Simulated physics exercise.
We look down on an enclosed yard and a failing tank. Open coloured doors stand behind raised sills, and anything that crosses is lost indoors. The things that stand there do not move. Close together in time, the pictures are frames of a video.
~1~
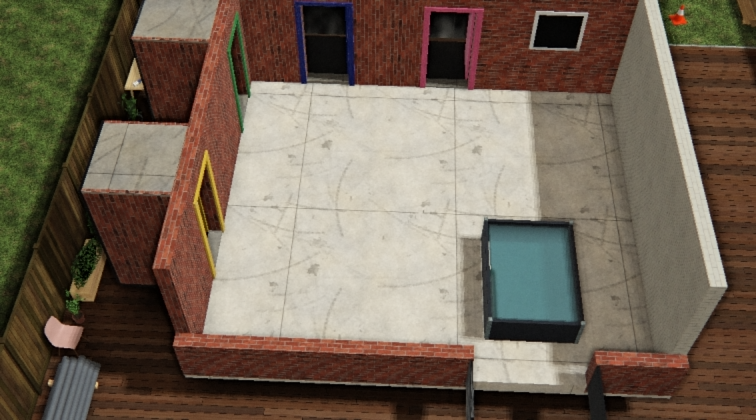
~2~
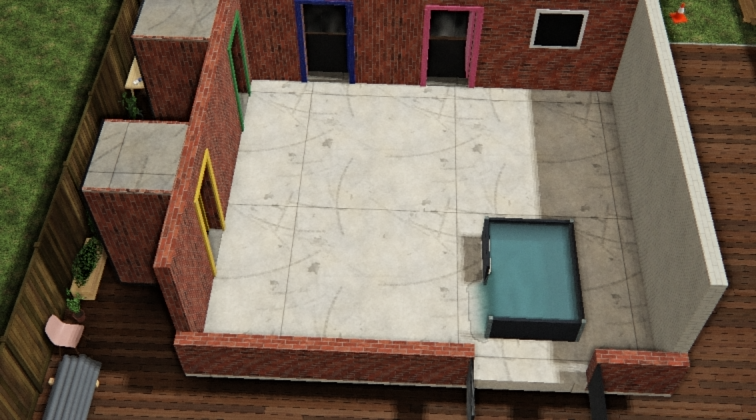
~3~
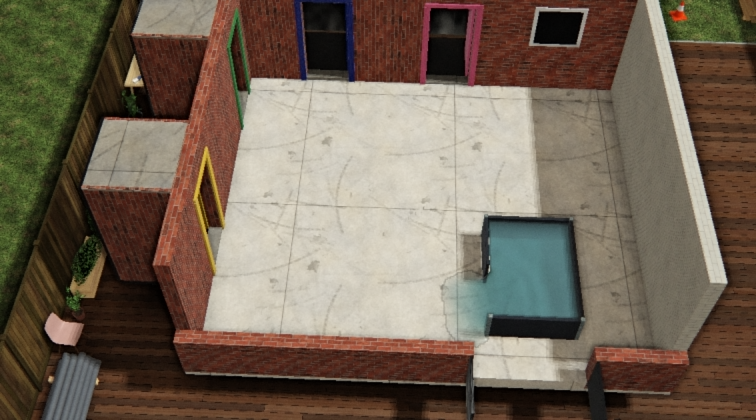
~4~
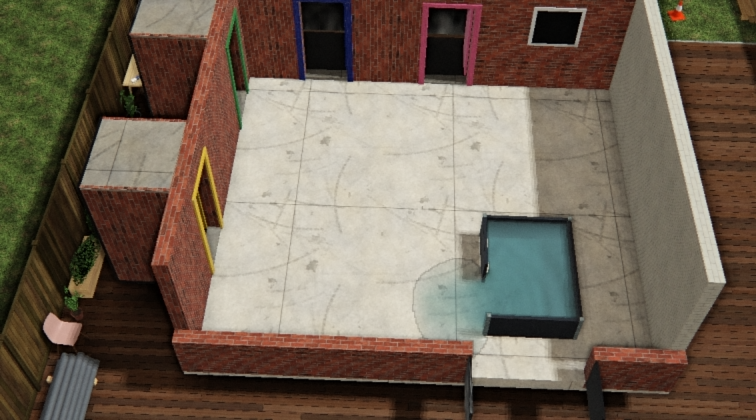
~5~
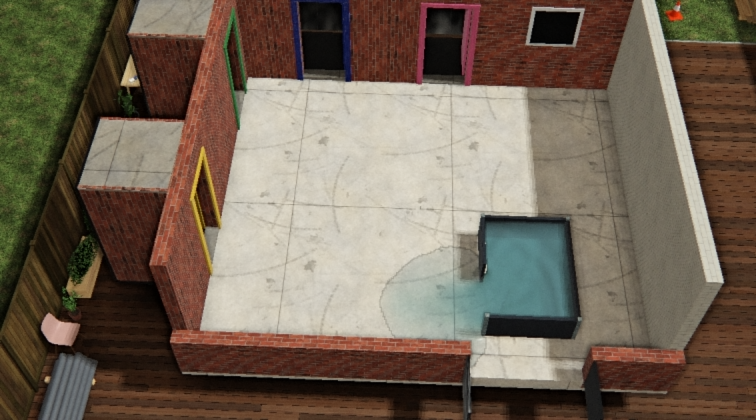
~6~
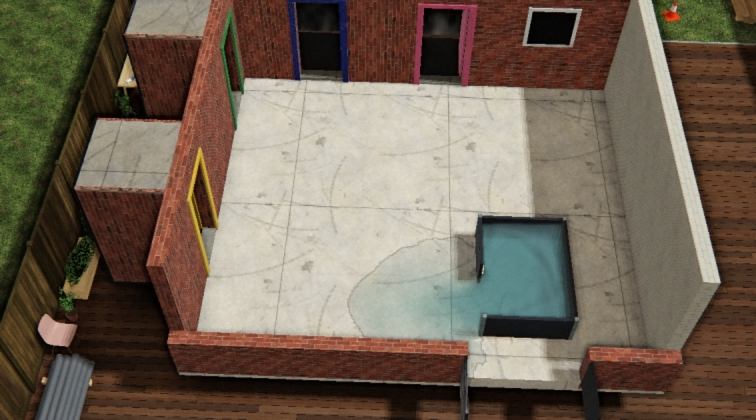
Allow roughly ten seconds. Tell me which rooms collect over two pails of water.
In the end most likely the yellow door gets too much water; most likely the blue door gets two buckets or less; most likely the pink door gets two buckets or less; most likely the green door gets two buckets or less.
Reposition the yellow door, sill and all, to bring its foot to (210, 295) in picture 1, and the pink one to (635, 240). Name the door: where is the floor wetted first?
It's the one in yellow.
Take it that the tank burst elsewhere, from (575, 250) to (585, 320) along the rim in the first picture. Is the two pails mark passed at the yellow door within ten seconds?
As I read it, the yellow door remains below the limit.
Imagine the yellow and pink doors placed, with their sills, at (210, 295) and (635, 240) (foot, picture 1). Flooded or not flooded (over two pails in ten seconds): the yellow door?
Note - yellow door ends up higher.
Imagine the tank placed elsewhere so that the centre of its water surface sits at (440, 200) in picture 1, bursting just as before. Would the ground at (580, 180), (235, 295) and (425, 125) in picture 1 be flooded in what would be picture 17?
Taking the three spots in that order, I'd say spared, then drenched, then spared.
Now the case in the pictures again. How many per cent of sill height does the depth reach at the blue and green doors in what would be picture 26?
The first is near 0 per cent, the second near 0 per cent.
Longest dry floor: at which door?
Answer - the one in pink.
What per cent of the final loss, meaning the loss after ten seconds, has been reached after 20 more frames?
My figure is about 40 in a hundred.
A moment on, water covers 20 % of the floor; the yellow door not reached, the blue door not reached, the pink door not reached, the green door not reached.
Next, water covers 25 % of the floor; the yellow door wet at the sill, nothing in, the blue door not reached, the pink door not reached, the green door not reached.
Then, water covers 30 % of the floor; the yellow door under two buckets in, the blue door not reached, the pink door not reached, the green door not reached.
Later, water covers 45 % of the floor; the yellow door over two buckets in, the blue door wet at the sill, nothing in, the pink door not reached, the green door wet at the sill, nothing in.
In the end, water covers 70 % of the floor; the yellow door over two buckets in, the blue door under two buckets in, the pink door wet at the sill, nothing in, the green door wet at the sill, nothing in.
